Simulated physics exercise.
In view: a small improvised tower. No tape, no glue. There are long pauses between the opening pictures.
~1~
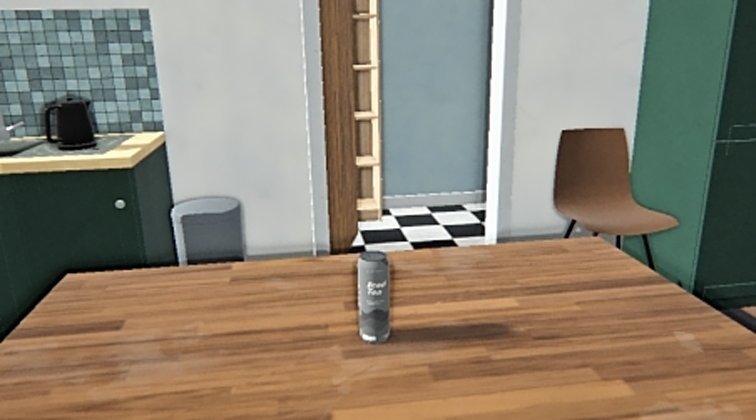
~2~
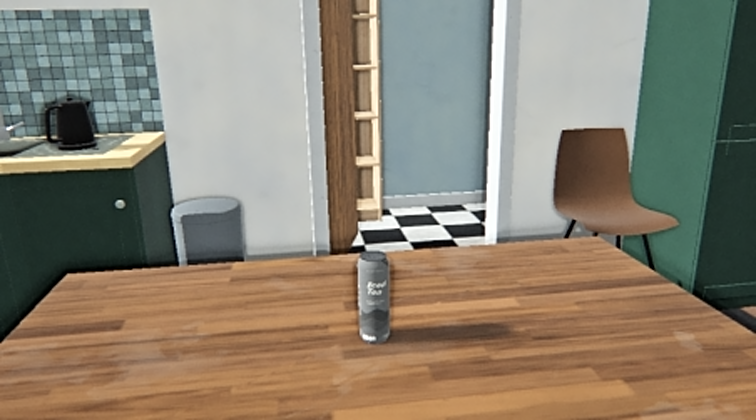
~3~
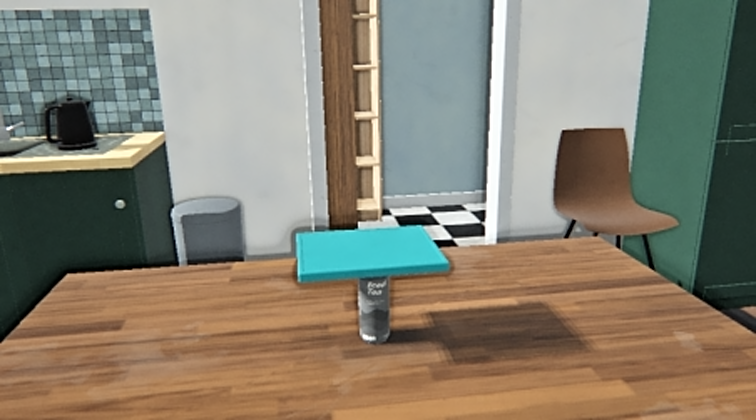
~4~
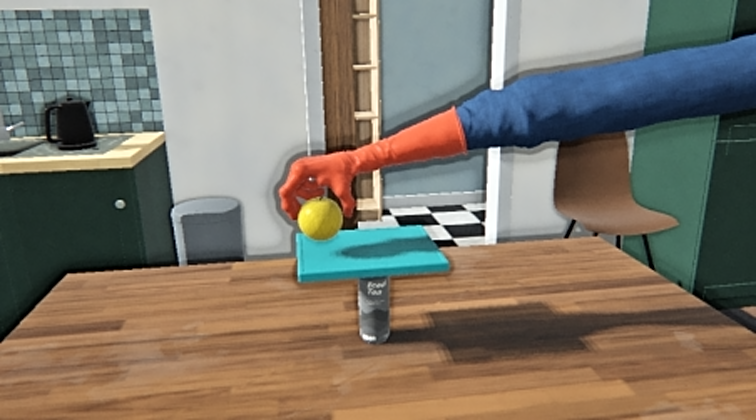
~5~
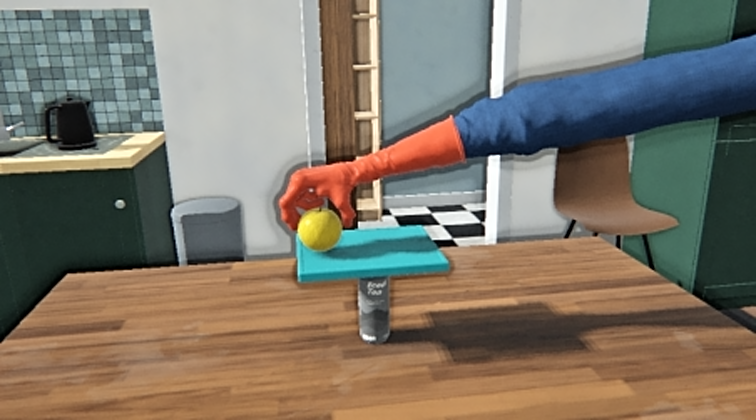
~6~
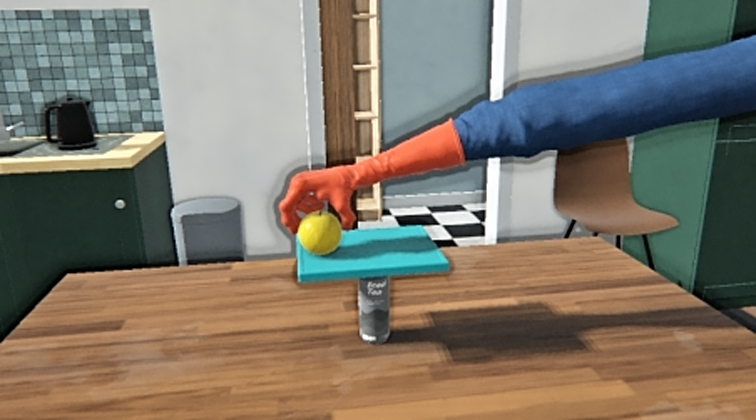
A turquoise lid appeared on top of the gray can standing on the wooden table, and then a red-gloved hand lowered a yellow apple onto the lid's left side and stayed there.
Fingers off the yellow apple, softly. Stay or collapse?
The stack loses its balance.
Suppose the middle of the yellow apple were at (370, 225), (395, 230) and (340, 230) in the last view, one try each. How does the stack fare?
First, it stays up; second, it stays up; third, it gives way.
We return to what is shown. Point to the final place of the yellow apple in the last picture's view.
Near (309, 329).
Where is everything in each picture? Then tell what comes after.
In the first picture, the last thing is not in view yet.
In the second picture, the last thing is not in view yet.
In the third picture, the last thing is not in view yet; turquoise lid (367, 251).
In the fourth picture, coming down; yellow apple (321, 219); turquoise lid (367, 251).
In the fifth picture, coming down; yellow apple (320, 229); turquoise lid (367, 251).
In the sixth picture, in place under the hand; yellow apple (321, 233); turquoise lid (367, 251).
Then, 0.30 s past the last view, yellow apple now fallen; turquoise lid rocked 62° from its first pose.
Then, 0.40 s past the last view, turquoise lid now fallen.
Then, 0.50 s past the last view, things are still on the move.
Then, 0.60 s past the last view, grey can rocked 3° from its first pose.
Finally, fallen, turquoise lid and yellow apple; grey can still in place. Final places as the last picture's camera would see them, yellow apple near (309, 329). The stack comes apart.
